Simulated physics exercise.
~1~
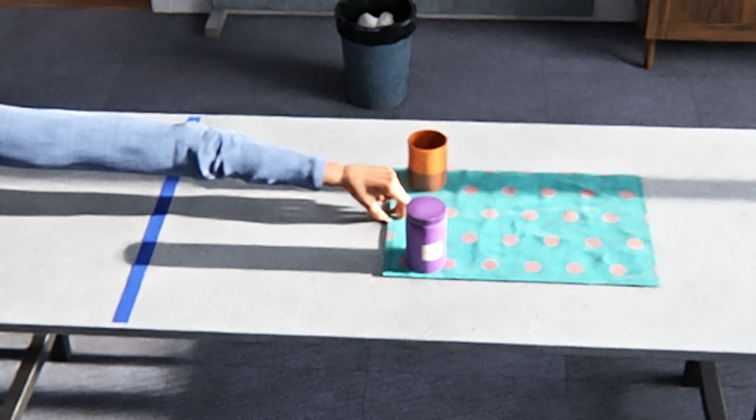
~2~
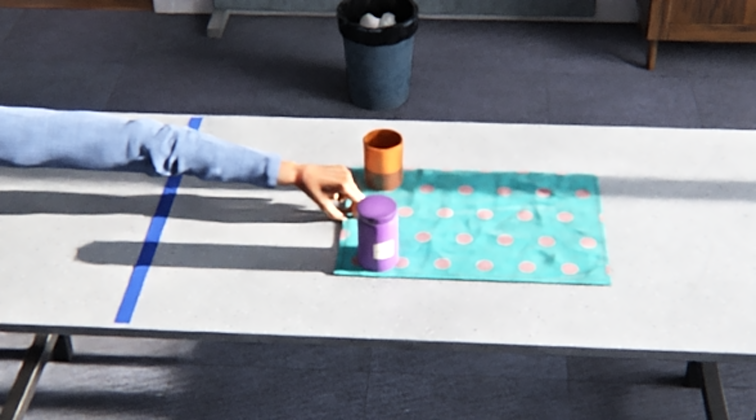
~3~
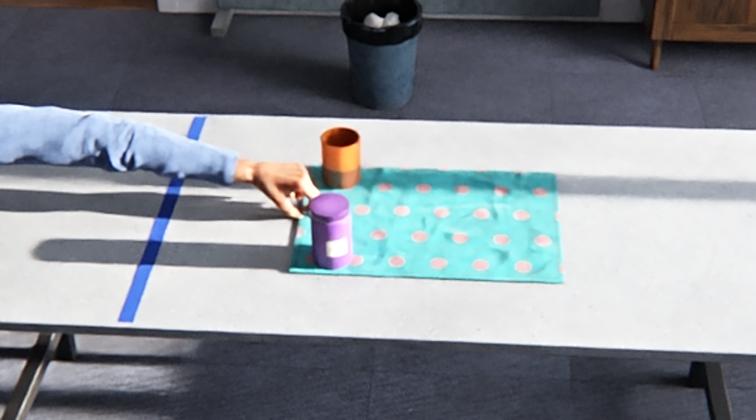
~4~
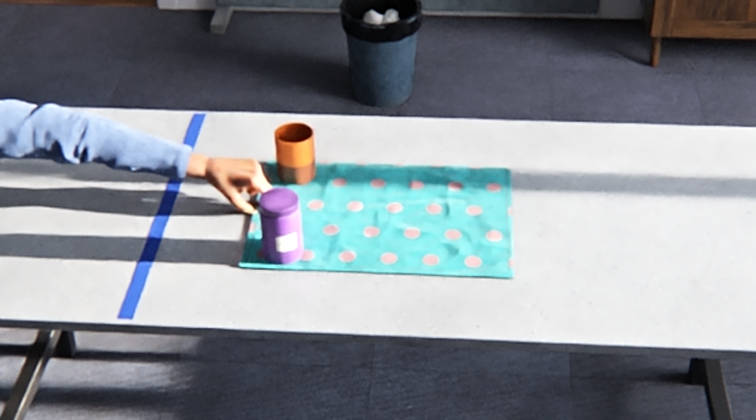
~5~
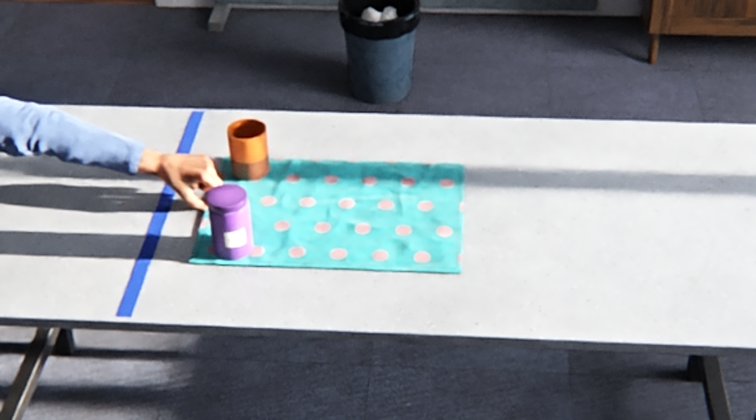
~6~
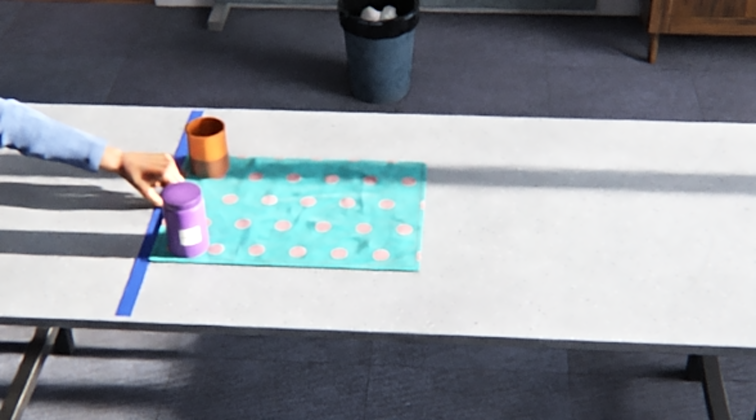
A turquoise spotted cloth carrying an orange mug and a purple jar slides left across a pale desk, drawn by a hand at its near-left edge, until its hem reaches the blue tape line, with both items still upright on it.
